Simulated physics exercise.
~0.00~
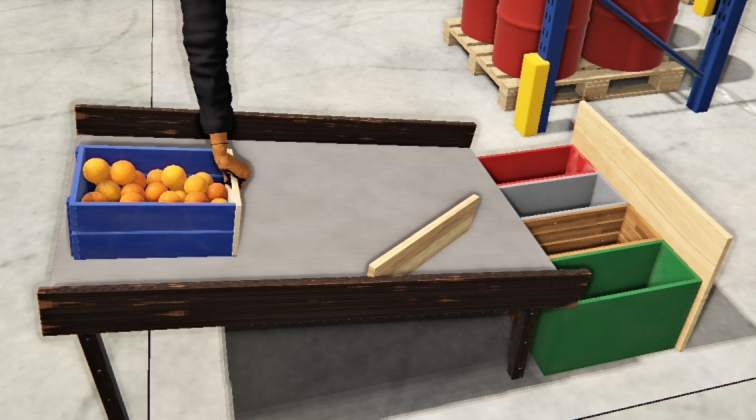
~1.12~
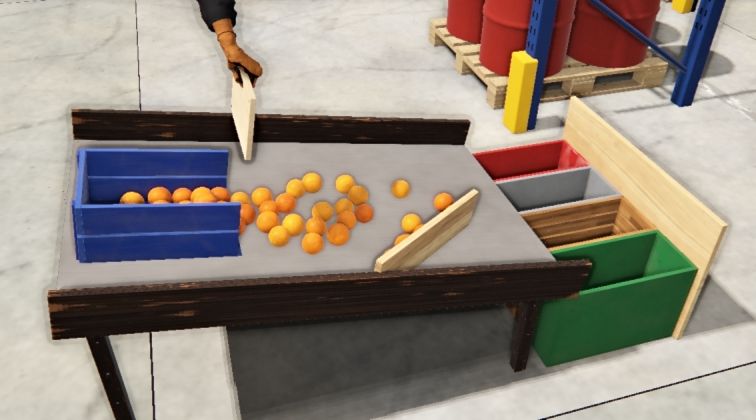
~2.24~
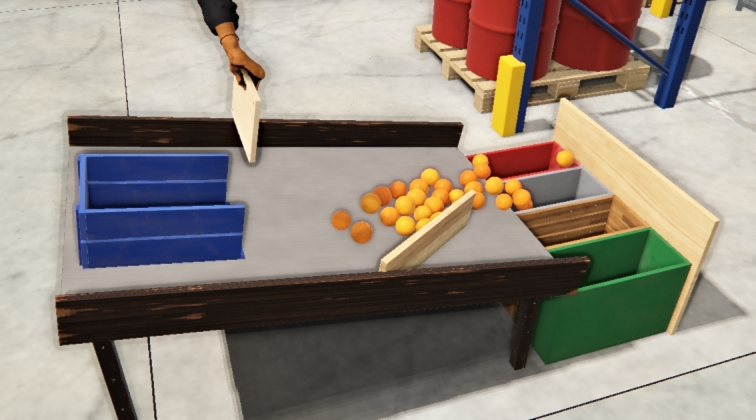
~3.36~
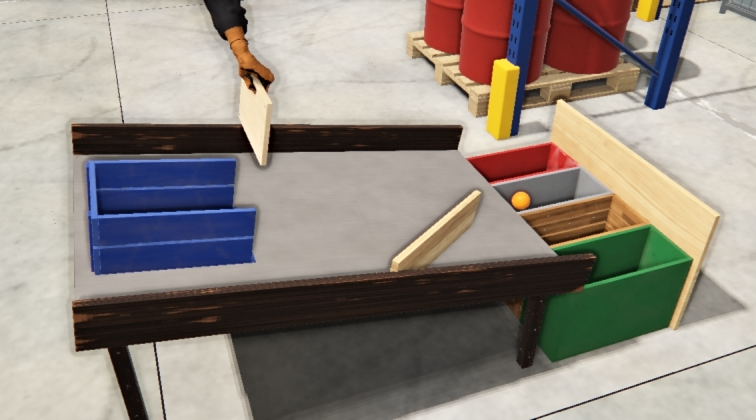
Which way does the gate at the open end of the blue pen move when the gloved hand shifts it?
The gate moves up, clear of the oranges in the blue pen.
